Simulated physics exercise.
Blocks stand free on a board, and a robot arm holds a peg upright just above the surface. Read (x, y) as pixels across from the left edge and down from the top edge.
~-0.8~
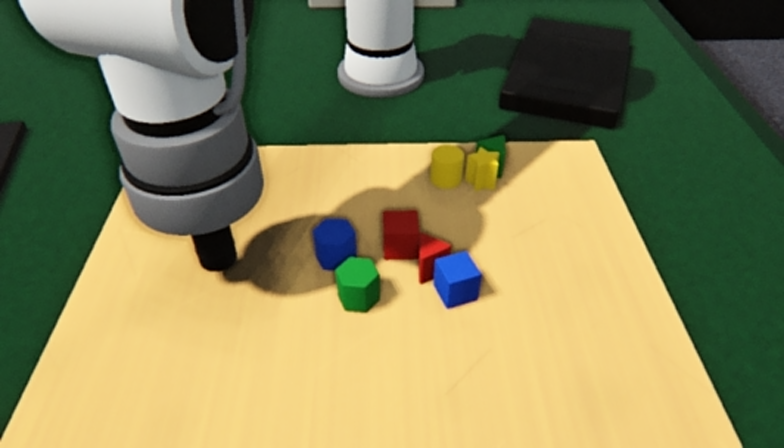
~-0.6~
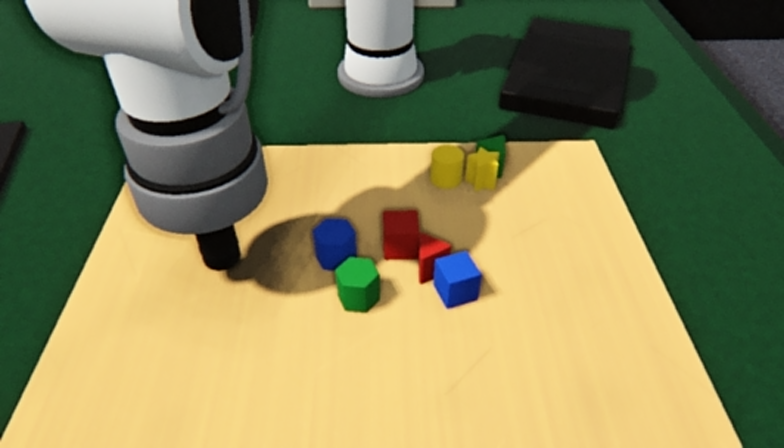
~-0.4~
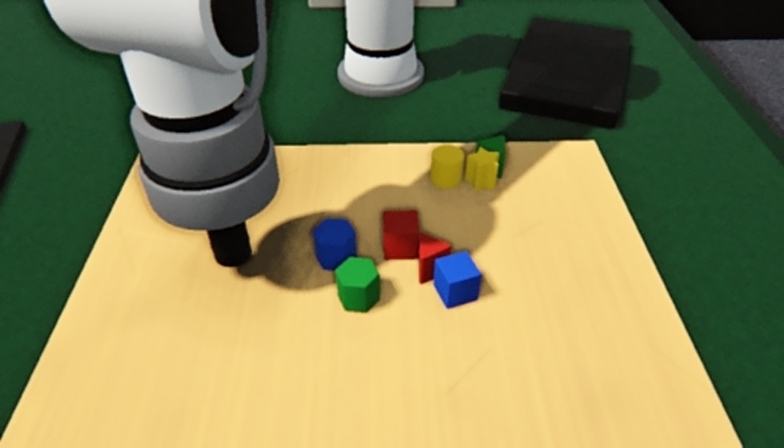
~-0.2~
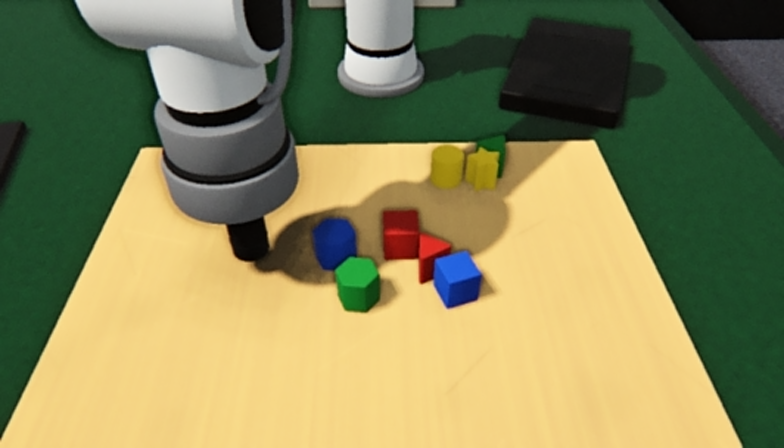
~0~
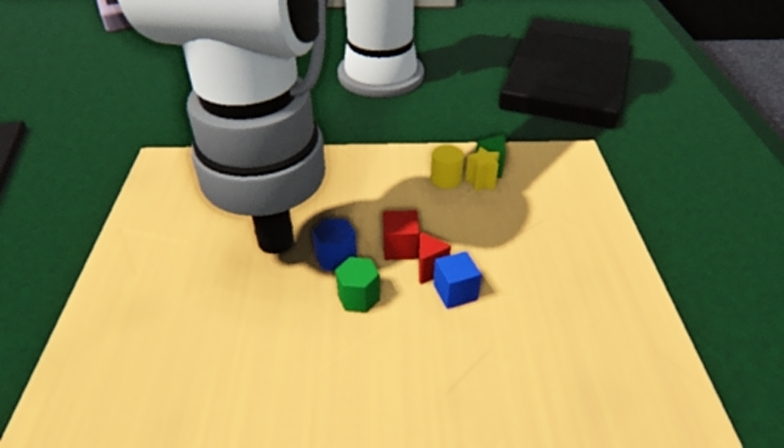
On a pale wooden board laid over a green surface, the view looks down at an angle from a fixed camera. Blue, red and green blocks sit loosely grouped near the middle, with yellow ones and another green one behind them, and a white and grey robot arm holds a black peg upright at left. The arm slides the peg rightward and slightly away, closer to the blue hexagon, while every block stays still.
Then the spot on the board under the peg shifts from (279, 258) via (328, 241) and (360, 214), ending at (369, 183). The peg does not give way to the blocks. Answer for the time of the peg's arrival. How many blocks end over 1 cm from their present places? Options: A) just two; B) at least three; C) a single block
The correct letter is C.
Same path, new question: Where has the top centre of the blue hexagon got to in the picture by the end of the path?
Around (361, 227).
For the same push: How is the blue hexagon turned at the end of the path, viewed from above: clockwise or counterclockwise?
I'd predict that, seen from above, the blue hexagon rotates clockwise.
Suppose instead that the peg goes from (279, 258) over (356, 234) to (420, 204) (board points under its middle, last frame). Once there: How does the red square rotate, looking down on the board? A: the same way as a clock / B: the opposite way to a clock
The answer is B.
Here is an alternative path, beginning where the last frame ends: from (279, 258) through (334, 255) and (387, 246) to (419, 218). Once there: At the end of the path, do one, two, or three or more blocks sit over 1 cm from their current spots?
My forecast: 3 or more.
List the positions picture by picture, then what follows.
In the first picture, peg tip at (219, 260); block tops, blue hexagon at (334, 231); red square at (401, 221).
In the second picture, peg at (223, 259); blocks unchanged.
In the third picture, peg at (234, 255); blocks unchanged.
In the fourth picture, peg at (252, 250); blocks unchanged.
In the fifth picture, peg at (276, 243); blue hexagon at (334, 231); red square at (401, 221).
The first path, step by step. One third of the way, peg at (327, 226); blue hexagon at (357, 229), turned 40° clockwise.
Two thirds of the way, peg at (359, 199); blue hexagon at (361, 227), turned 60° clockwise.
At the end, peg at (368, 169); blue hexagon at (361, 227), turned 60° clockwise; red square in place.
